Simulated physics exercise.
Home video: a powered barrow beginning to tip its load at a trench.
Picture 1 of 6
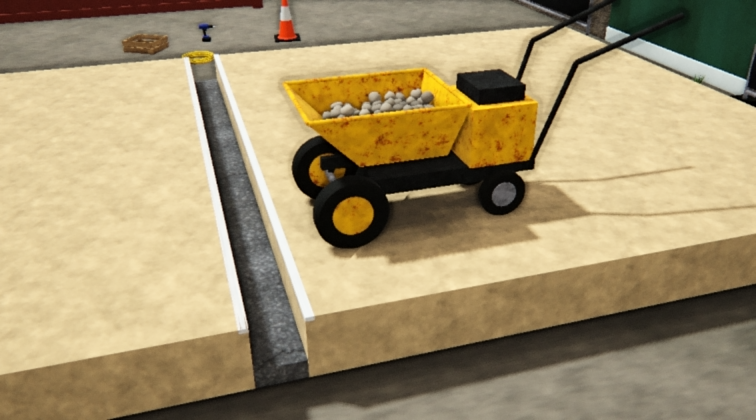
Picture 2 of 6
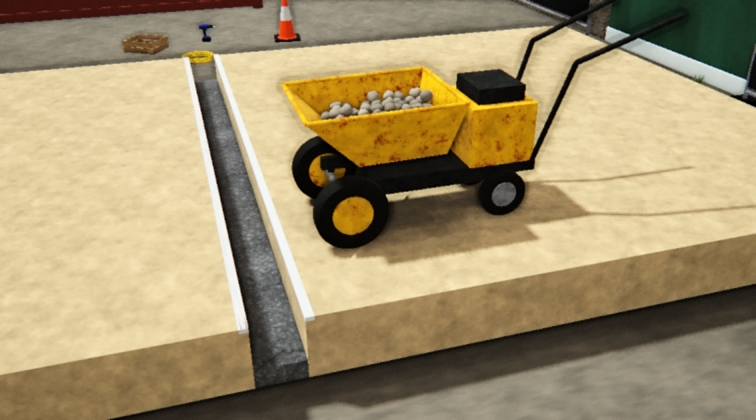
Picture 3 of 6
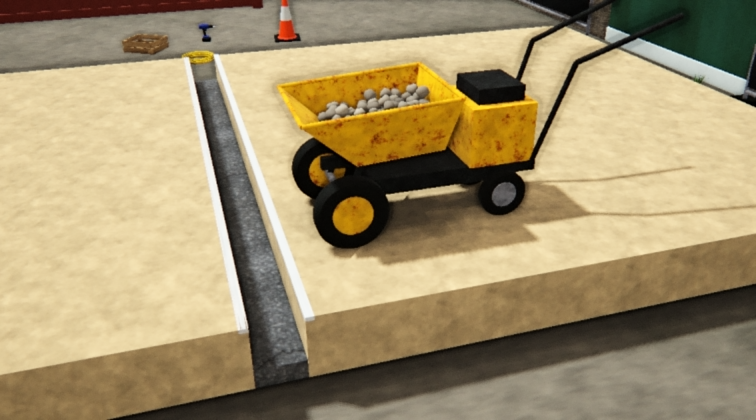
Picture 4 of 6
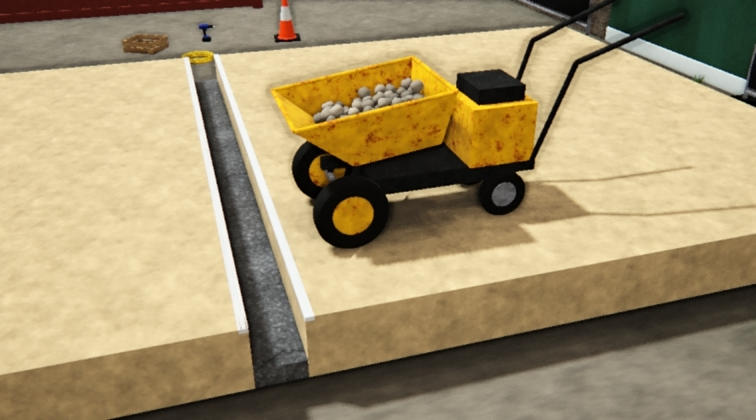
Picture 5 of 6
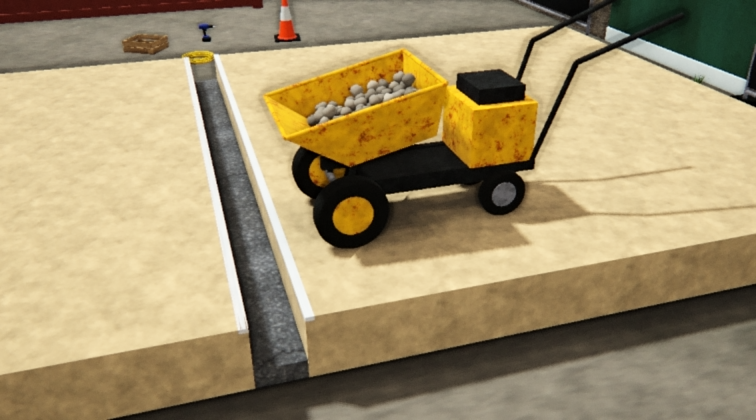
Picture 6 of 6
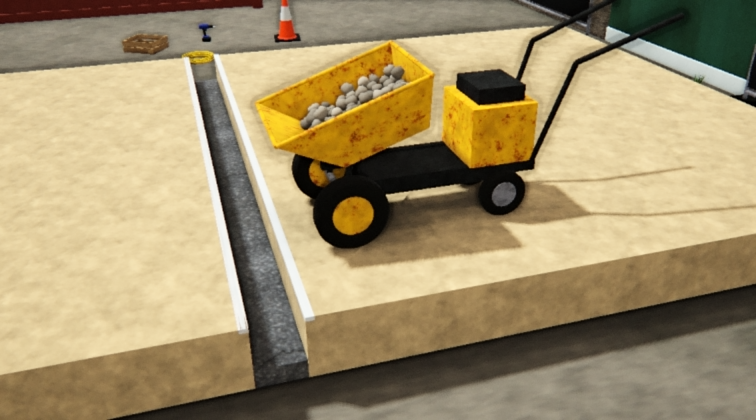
Yellow powered barrow standing beside a narrow trench, its skip of grey pebbles slowly tilting forward to the left.
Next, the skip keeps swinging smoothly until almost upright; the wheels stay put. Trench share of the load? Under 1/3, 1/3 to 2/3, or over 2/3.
The trench fails to get a third of the load.
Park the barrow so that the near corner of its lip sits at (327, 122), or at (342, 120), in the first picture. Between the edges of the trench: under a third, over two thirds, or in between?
In the first case between a third and two thirds, in the second case more than two thirds.
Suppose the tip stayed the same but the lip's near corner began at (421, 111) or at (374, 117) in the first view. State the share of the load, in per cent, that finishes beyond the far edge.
In order, close to 0 and 0 in a hundred.
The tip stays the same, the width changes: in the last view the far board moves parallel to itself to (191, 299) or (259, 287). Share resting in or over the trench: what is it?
Lab note: Try one 90 per cent, try two 0 per cent.
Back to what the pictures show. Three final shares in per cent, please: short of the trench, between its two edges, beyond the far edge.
Short 0, between 15, beyond 85.
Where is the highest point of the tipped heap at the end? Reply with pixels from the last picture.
The topmost point rests at roughly pixel (189, 224) in the last view.
Shortly afterwards, skip tipped steeply; the whole lot in the skip.
Next, skip tipped steeply; near two thirds in the skip; only a few in or heaped over the trench; near a quarter beyond it; only a few falling.
Some moments later, skip tipped right over; only a few in the skip; a little in or heaped over the trench; the bulk beyond it.
In the end, skip tipped right over; only a few in the skip; a little in or heaped over the trench; the bulk beyond it.
